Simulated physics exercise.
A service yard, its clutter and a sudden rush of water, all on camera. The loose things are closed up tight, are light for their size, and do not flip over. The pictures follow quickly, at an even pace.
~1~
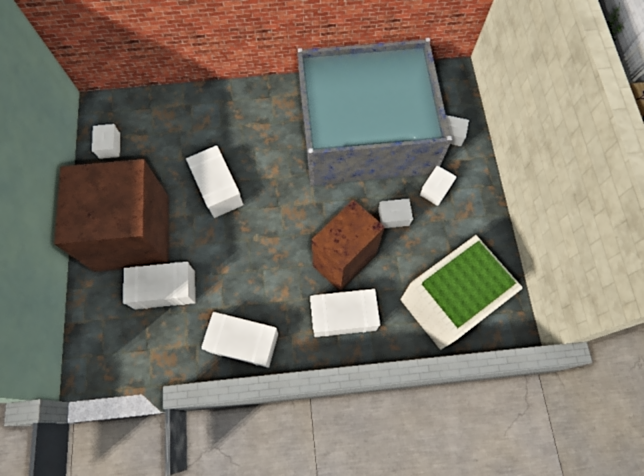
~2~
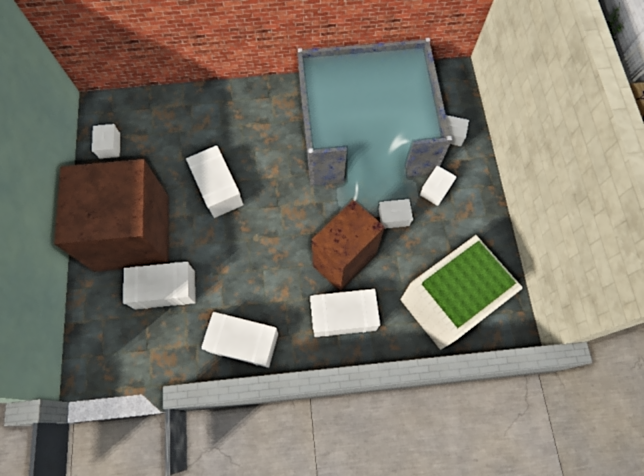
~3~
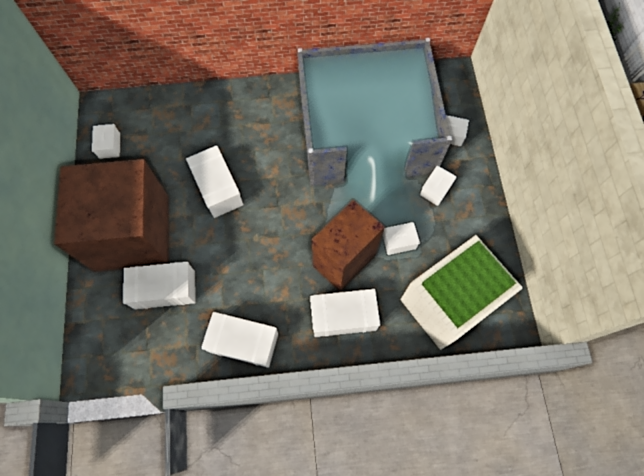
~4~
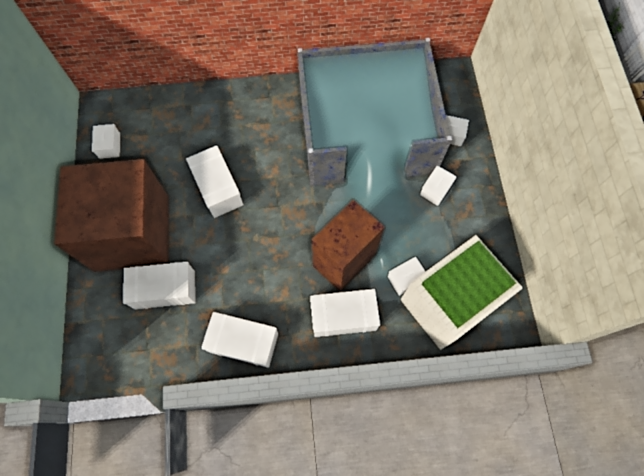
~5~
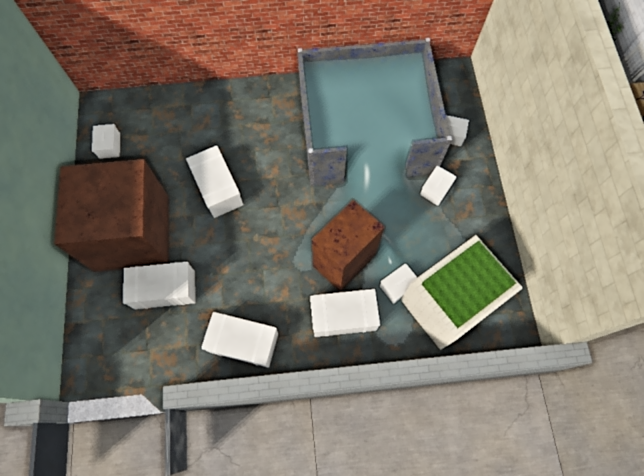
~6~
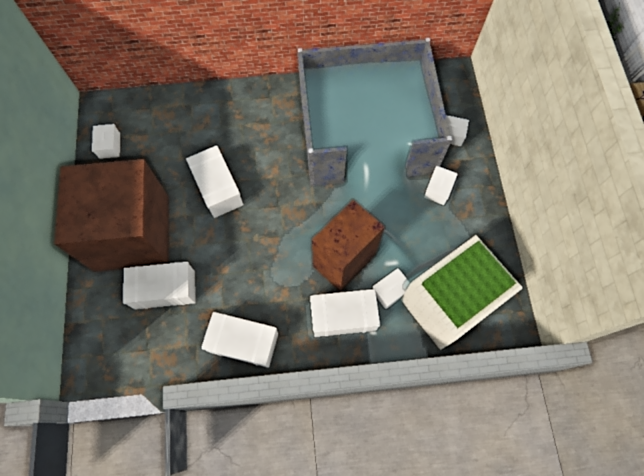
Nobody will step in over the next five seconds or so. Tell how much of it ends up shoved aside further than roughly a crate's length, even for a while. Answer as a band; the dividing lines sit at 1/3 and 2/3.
2/3 or more.
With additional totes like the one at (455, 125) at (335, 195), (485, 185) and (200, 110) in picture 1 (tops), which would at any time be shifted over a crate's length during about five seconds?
Twin one: Slides well clear; twin two: Slides well clear; twin three: Barely shifts.
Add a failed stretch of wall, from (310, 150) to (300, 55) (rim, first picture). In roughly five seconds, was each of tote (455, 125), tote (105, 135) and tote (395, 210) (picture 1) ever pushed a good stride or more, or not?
Well, in order they come out as below the mark, over the mark and below the mark.
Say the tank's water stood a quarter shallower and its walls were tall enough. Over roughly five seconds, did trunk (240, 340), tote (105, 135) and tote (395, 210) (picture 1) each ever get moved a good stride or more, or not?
Respectively, gets that far, never gets that far, gets that far.
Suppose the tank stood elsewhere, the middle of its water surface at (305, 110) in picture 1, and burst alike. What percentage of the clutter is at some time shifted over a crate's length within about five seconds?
80 %, roughly.
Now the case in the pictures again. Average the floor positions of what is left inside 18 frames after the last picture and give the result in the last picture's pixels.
At about (227, 218).
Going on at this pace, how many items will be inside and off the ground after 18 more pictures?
The total here is 4.
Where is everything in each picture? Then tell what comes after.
A tote at (396, 210), on the bottom; a tote at (440, 182) rests on the ground; 0 of 8 have shifted, in the first picture.
A tote at (396, 211), on the bottom; a tote at (440, 182), on the bottom; 0 of 8 have shifted, in the second picture.
A tote at (402, 236) rests on the ground, a stride from its start; a tote at (440, 182) rests on the ground; 1 of 8 have shifted, in the third picture.
A tote at (409, 274) rests on the ground, a stride from its start; a tote at (440, 182), on the bottom; 1 of 8 have shifted, in the fourth picture.
A tote at (401, 282), afloat, a stride from its start; a tote at (440, 182), on the bottom; 1 of 8 have shifted, in the fifth picture.
A tote at (393, 287) floats, a stride from its start; a tote at (442, 182), on the bottom, close to its start; 1 of 8 have shifted, in the sixth picture.
A moment on, 1 of 8 are well off their spots; 1 afloat.
Next, 4 of 8 are well off their spots; 3 afloat.
Later, 6 of 8 are well off their spots; 4 afloat.
In the end, 7 of 8 are well off their spots, and 7 have been at some point; 3 afloat.
